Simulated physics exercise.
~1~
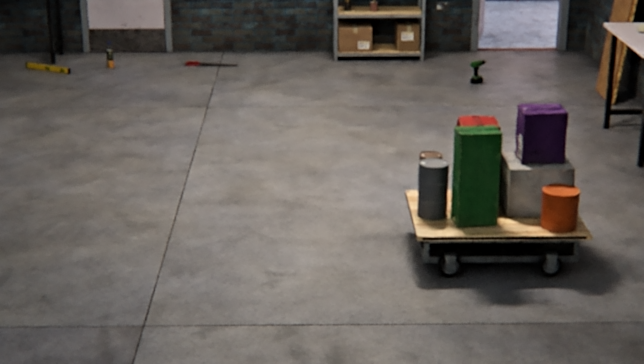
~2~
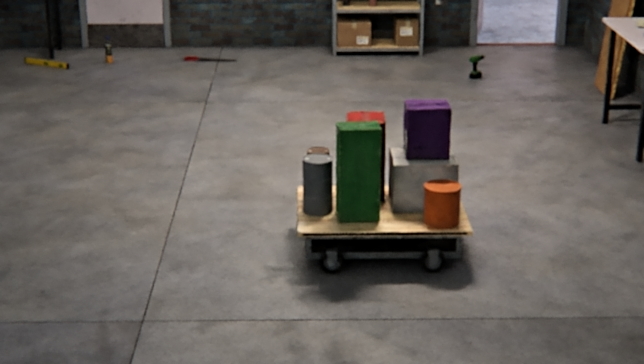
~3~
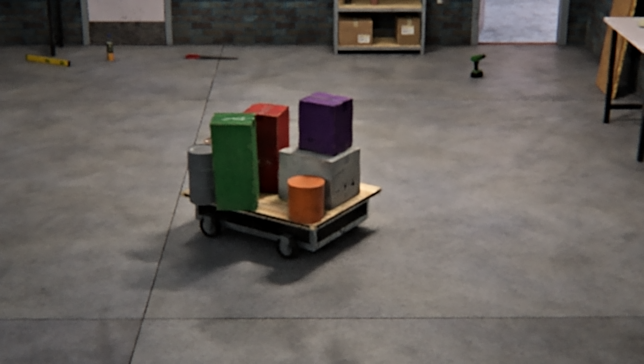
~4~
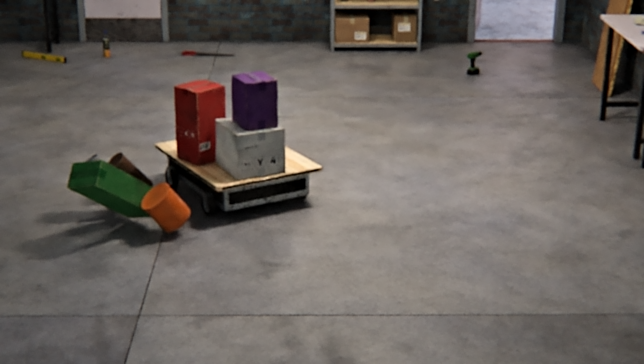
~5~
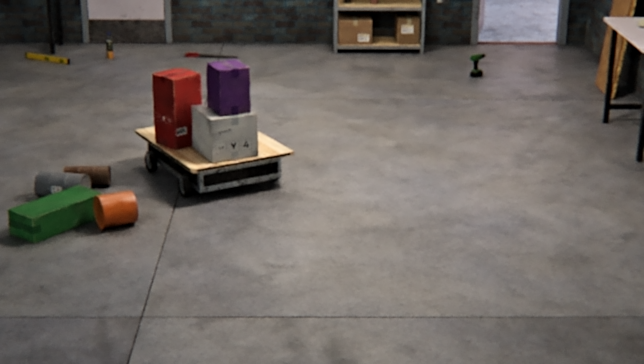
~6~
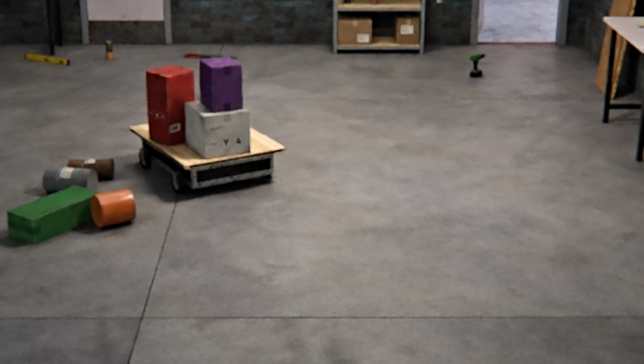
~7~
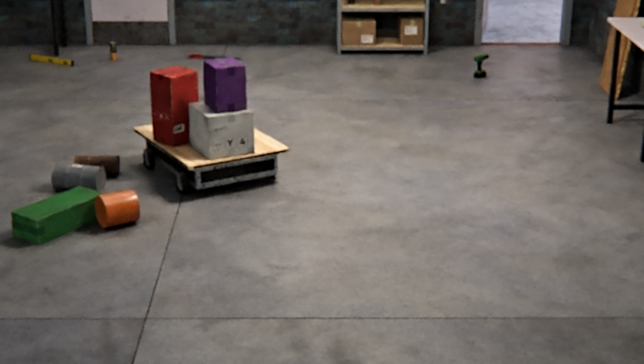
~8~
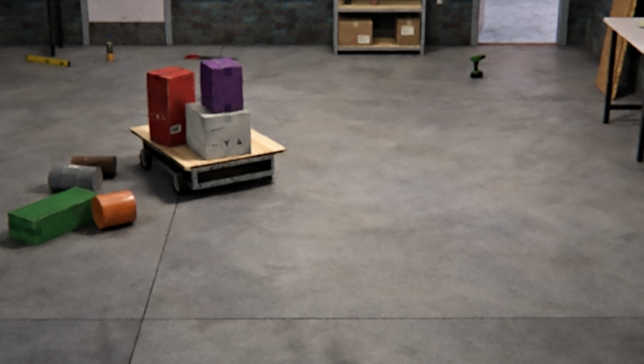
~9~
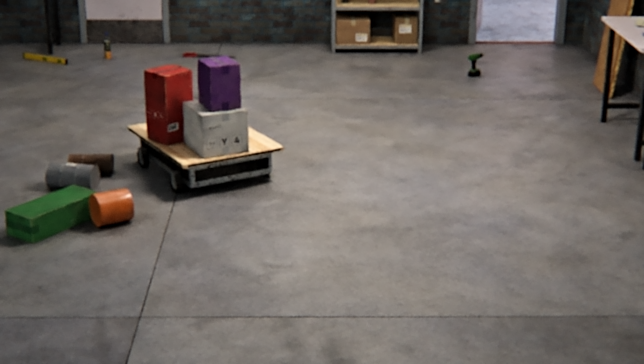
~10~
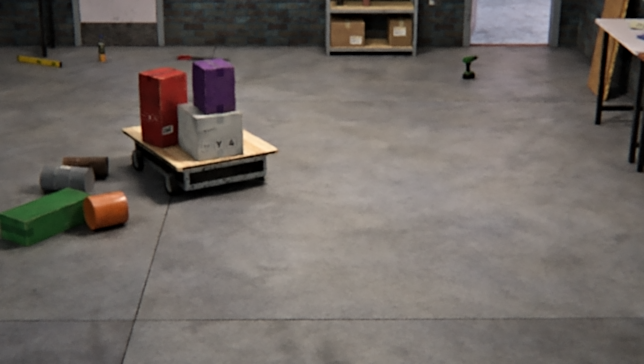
Workshop floor with a loaded cart rolling left and turning, spilling four items, then stopping with three boxes still aboard.
